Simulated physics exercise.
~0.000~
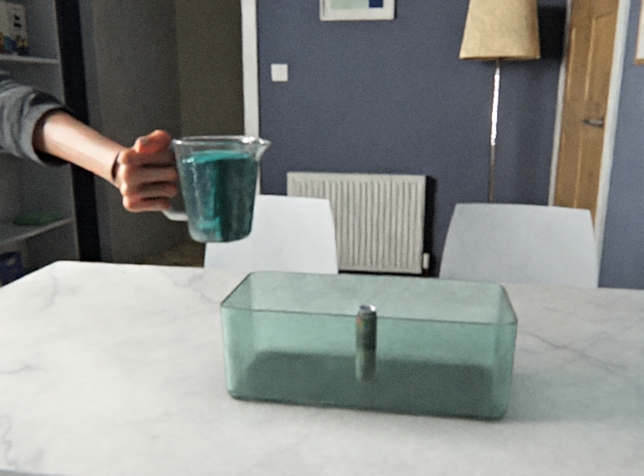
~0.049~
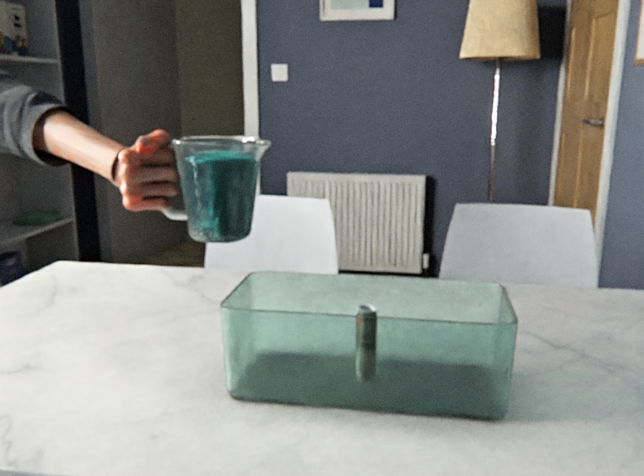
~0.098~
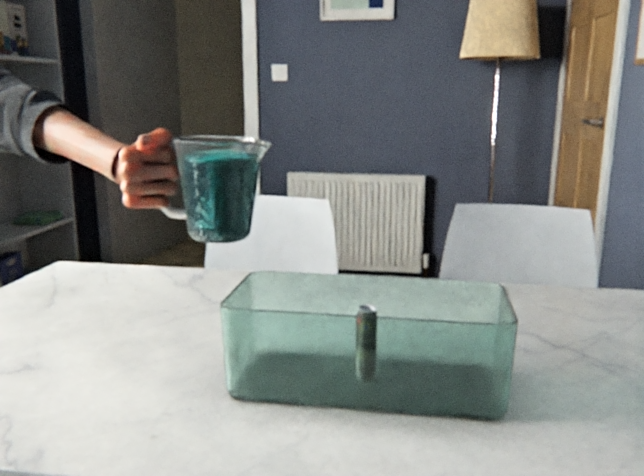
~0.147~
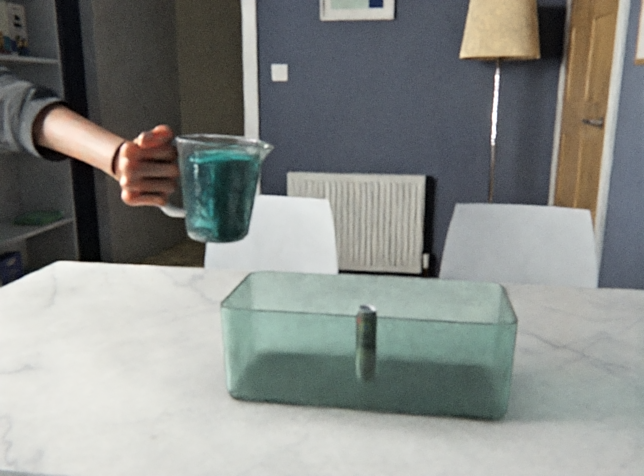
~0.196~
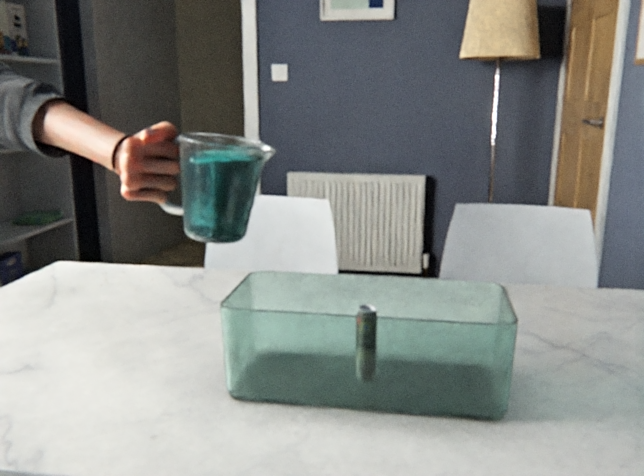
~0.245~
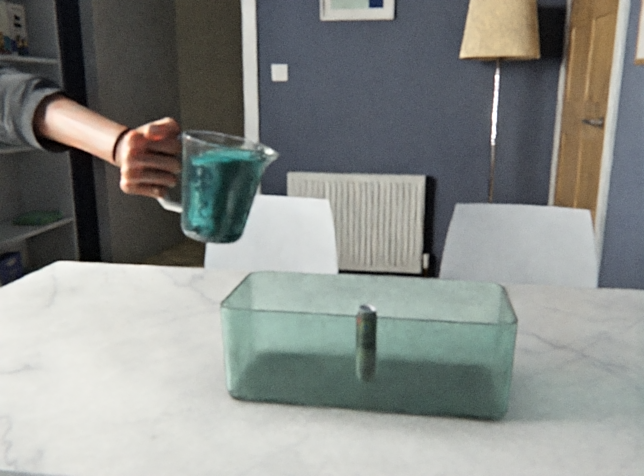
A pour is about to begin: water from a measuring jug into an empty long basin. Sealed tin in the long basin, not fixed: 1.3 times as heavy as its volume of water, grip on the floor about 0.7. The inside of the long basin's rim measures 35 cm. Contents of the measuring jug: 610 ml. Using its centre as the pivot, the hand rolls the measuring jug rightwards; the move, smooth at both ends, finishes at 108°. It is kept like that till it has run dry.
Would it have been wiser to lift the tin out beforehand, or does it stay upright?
It does not overbalance.
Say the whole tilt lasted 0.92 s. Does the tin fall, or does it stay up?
The tin keeps standing.
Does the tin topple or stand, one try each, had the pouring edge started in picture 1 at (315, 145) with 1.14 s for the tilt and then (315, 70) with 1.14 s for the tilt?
In the first try it comes down; in the second it remains standing.
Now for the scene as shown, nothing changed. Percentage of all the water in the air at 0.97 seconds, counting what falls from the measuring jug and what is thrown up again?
Airborne fraction: Approx. 16 %.
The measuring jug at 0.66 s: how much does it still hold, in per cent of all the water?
76 %.
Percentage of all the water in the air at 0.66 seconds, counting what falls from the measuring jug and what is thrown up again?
Near 18 per cent at that time.
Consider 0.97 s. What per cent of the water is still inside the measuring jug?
Near 20 percent, more or less.
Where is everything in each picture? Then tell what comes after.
The first frame shows tilt 0°; pouring edge (270, 142); surface from (184, 154) to (258, 155); the long basin's rim runs from (236, 289) to (509, 304); the tin's top is at (367, 311).
The second frame shows tilt 0°; pouring edge (271, 143); surface from (184, 154) to (259, 156).
The third frame shows tilt 2°; pouring edge (272, 144); surface from (184, 154) to (260, 156).
The fourth frame shows tilt 4°; pouring edge (274, 147); surface from (186, 154) to (261, 157).
The fifth frame shows tilt 8°; pouring edge (276, 150); surface from (188, 153) to (264, 157).
The sixth frame shows tilt 12°; pouring edge (279, 155); surface from (190, 155) to (268, 158).
Then, 0.66 s in, the tilt is 68° and 76 per cent is still to pour; the tin stands where it began.
Then, 0.97 s in, the tilt is 102° and 20 per cent is still to pour; the tin stands where it began.
Then, 1.29 s in, the tilt is 108° and 0 per cent is still to pour; the tin stands where it began.
Then, 1.64 s in, the tilt is 108° and 0 per cent is still to pour; the tin stands where it began.
Finally, the tin stands where it began.
